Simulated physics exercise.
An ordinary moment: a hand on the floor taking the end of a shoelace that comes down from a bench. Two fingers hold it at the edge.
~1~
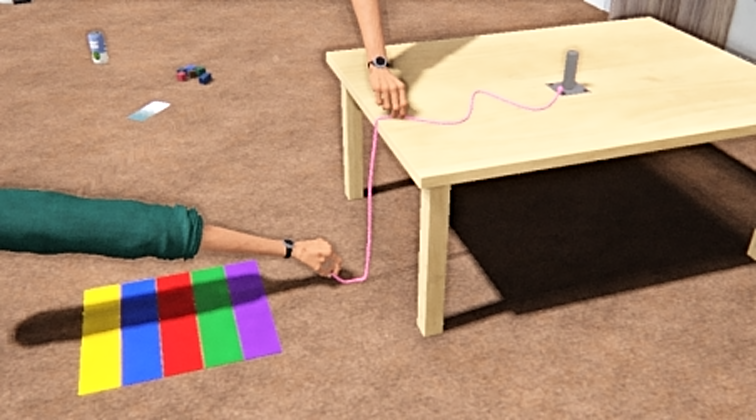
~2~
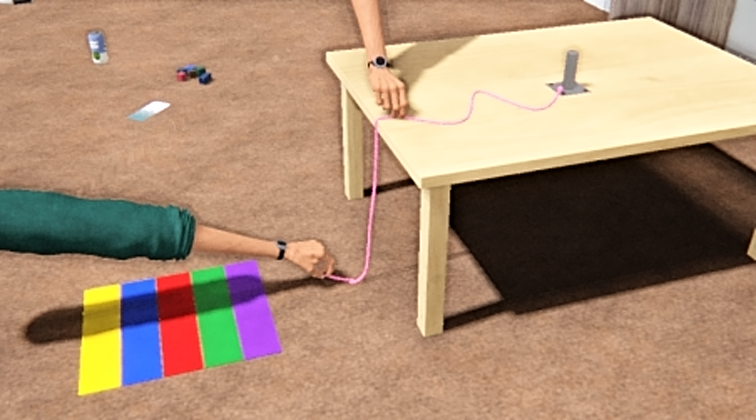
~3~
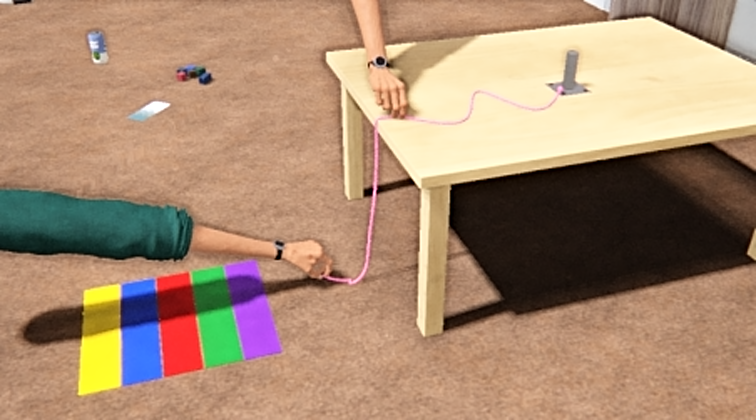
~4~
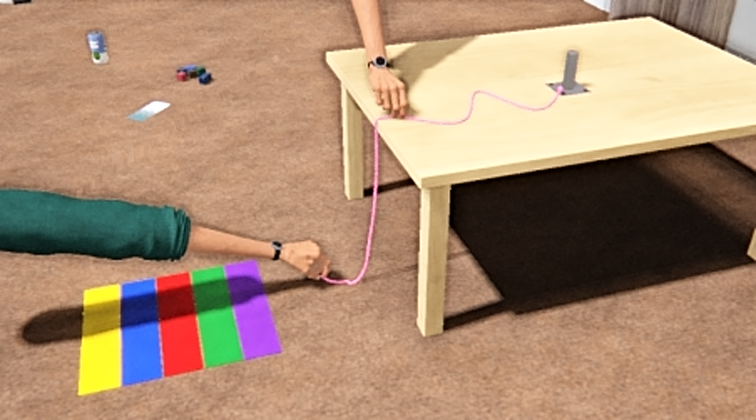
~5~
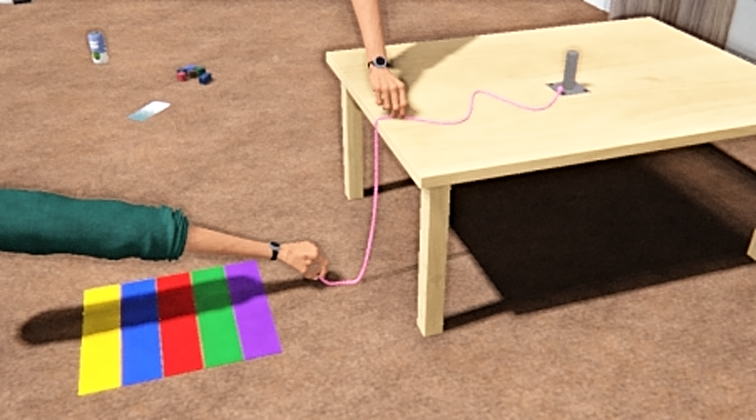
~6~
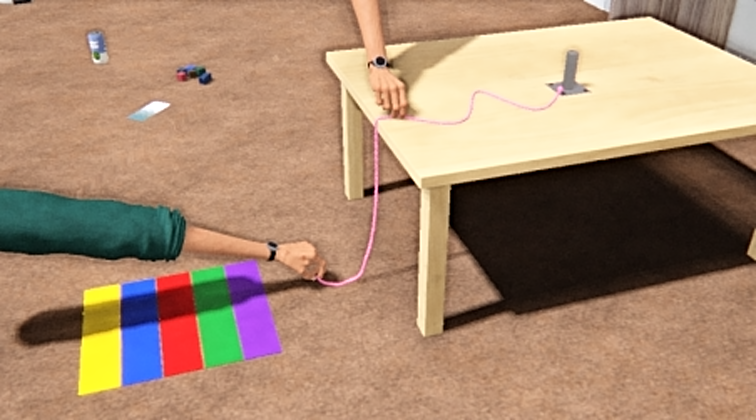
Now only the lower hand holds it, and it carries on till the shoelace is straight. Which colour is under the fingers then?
The end stops over the yellow strip.
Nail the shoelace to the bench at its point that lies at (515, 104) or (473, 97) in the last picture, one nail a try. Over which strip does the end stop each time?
Taking them in turn: Blue; red.
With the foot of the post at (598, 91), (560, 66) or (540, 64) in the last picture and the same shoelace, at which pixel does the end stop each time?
About (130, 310), (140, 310) and (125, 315).
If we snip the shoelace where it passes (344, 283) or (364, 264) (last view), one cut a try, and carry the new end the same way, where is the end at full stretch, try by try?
Near (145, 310) and (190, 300).
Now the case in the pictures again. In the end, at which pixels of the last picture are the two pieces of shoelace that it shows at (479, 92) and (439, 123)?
At (442, 109), then (349, 145).
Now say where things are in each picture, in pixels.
End (332, 274); purple (259, 337); green (221, 344); red (182, 353); blue (142, 361); yellow (100, 369), in the first frame.
End (325, 275); shoelace through (553, 102) (491, 95) (466, 119) (386, 118) (374, 190) (368, 258), in the second frame.
End (323, 275), in the third frame.
End (321, 276); shoelace through (553, 102) (491, 95) (466, 119) (386, 118) (376, 189) (367, 258), in the fourth frame.
End (319, 276), in the fifth frame.
End (317, 276); shoelace through (553, 102) (491, 95) (466, 119) (386, 118) (376, 189) (366, 258), in the sixth frame.
A little later, end near (168, 305); over red.
Next, end near (124, 313); over blue.
When it is tight, end near (99, 318); over yellow. It gets as far as the yellow strip.
